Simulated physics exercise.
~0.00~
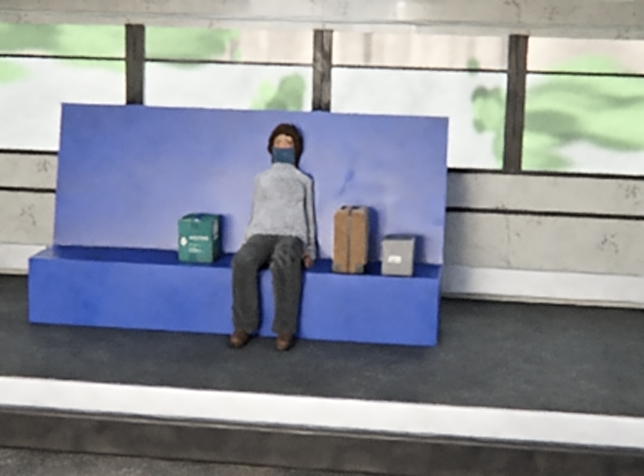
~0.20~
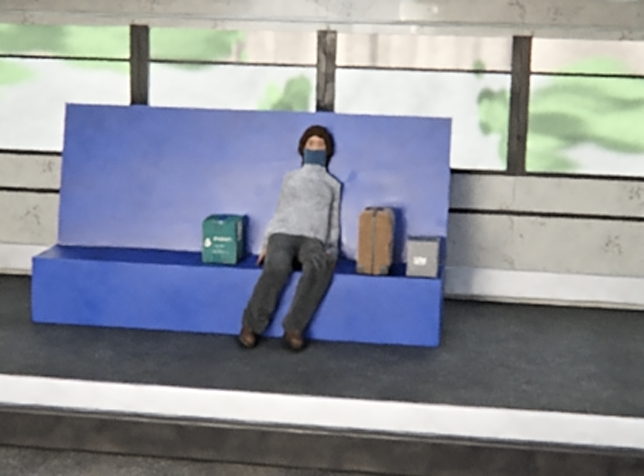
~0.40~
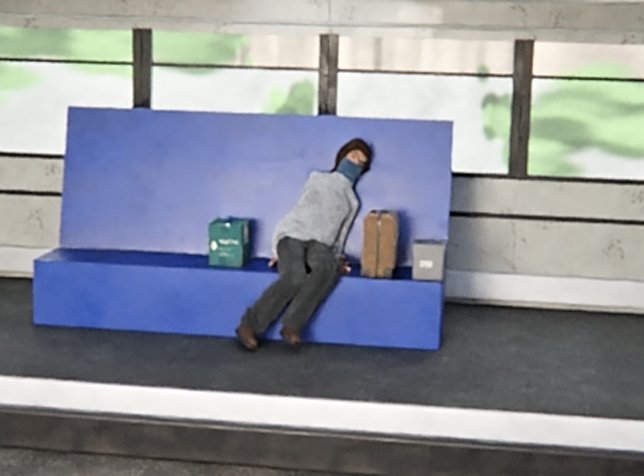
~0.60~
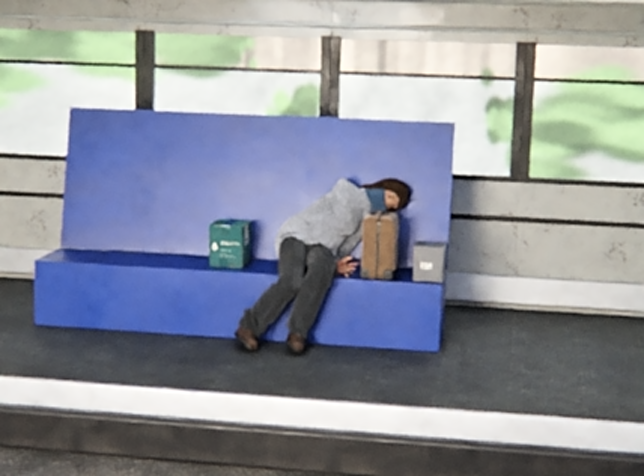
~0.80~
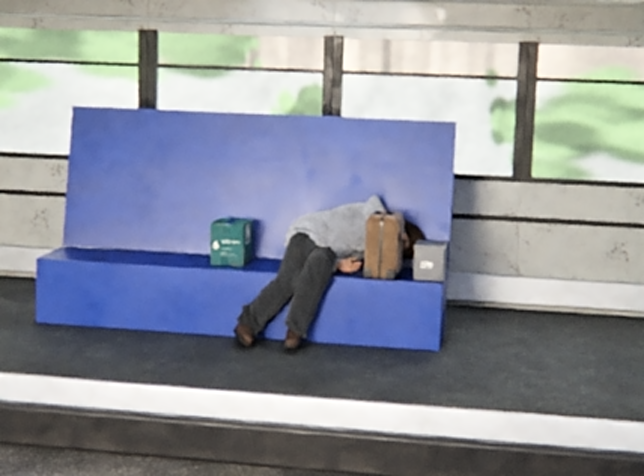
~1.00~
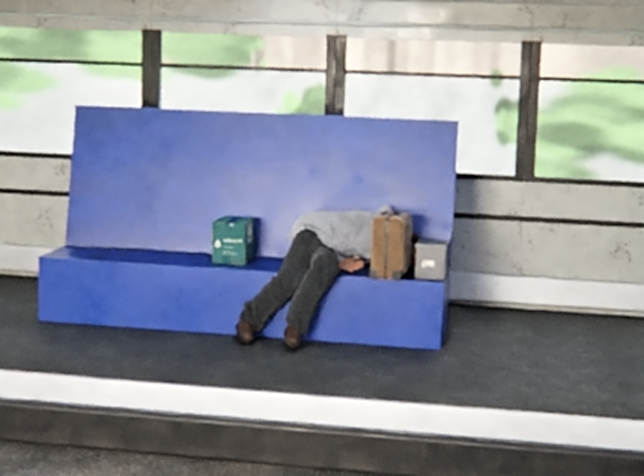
A sleeper in a grey sweater slides right along a blue bench together with a teal box, a brown case and a grey tub, then topples sideways and ends slumped behind the upright brown case, hips still on the seat, all three items still aboard.
